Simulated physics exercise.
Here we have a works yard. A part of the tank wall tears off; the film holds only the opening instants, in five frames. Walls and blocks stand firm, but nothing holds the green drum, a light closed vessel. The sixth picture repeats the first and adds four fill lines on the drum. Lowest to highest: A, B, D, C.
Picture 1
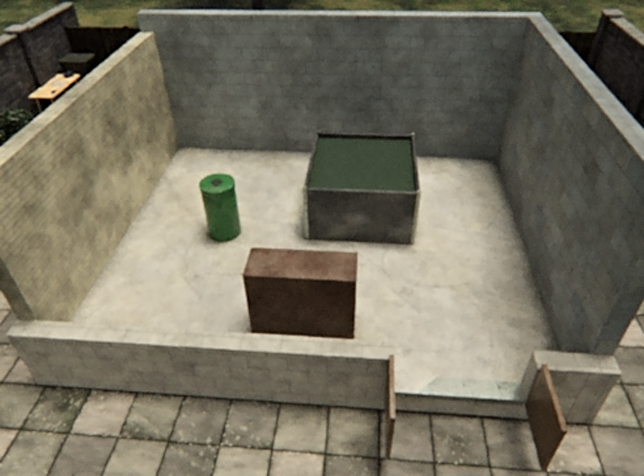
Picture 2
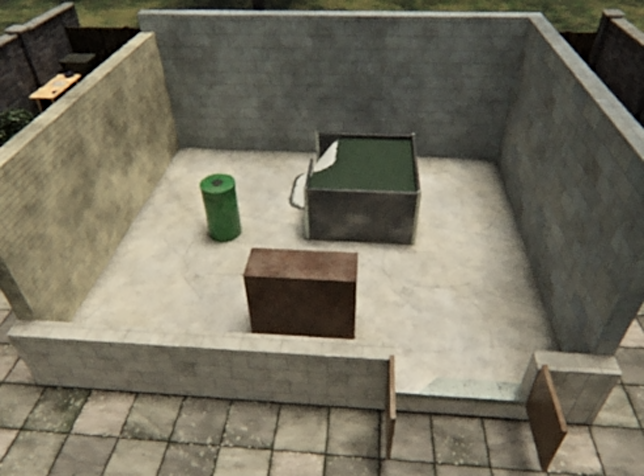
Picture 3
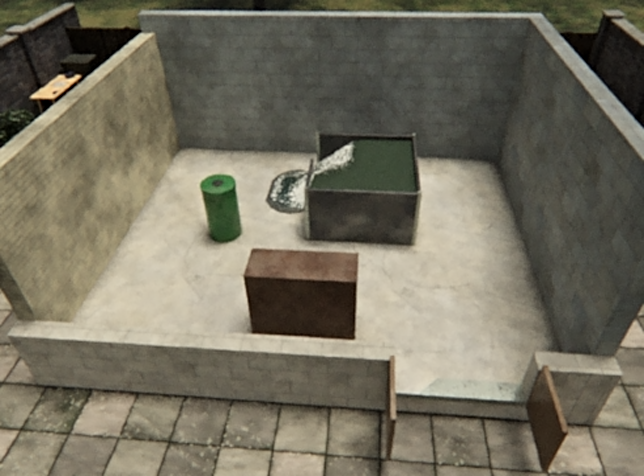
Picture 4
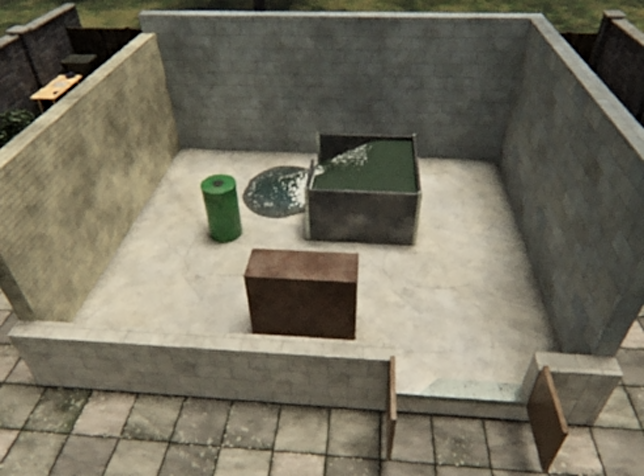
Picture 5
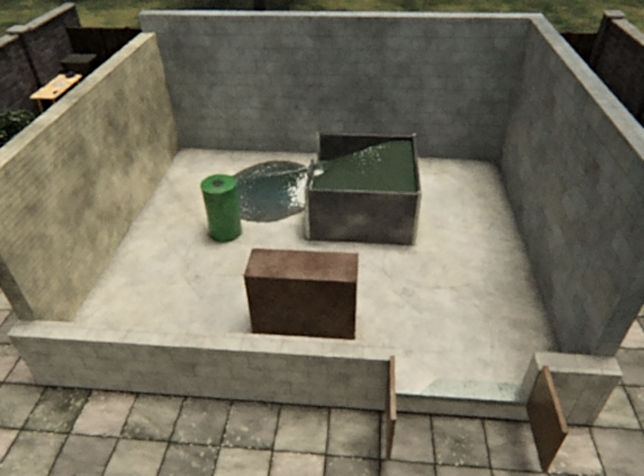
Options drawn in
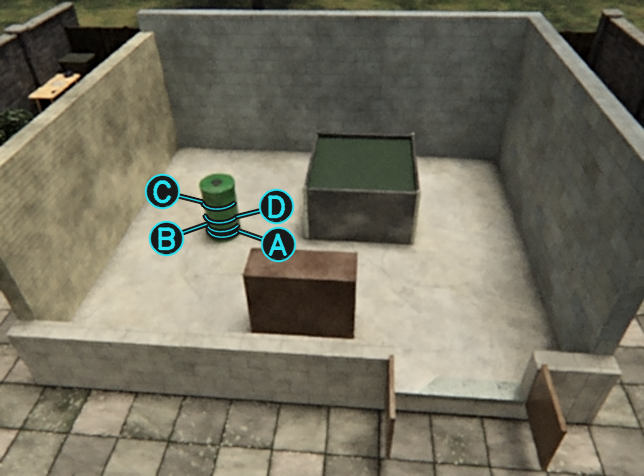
Water in the dark, square tank starts out level and still inside a walled yard, then pours out through the tank's left side. It spreads across the pale floor in a widening puddle toward the green drum, while the brown block and the open gate stay still.
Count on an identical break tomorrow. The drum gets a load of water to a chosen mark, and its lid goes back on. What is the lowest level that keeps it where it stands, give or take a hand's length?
Mark B just does it.
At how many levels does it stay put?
Three of them.
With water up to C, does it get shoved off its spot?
No.
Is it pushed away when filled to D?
No, not at all.
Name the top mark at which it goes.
That would be A.
On the marked copy, A at (220, 237); B at (219, 231); C at (215, 209); D at (217, 222); from the bottom up A, B, D, C.
If A is chosen, it is pushed about its own width away.
If B is chosen, it does not move.
If C is chosen, it does not move.
If D is chosen, it does not move.
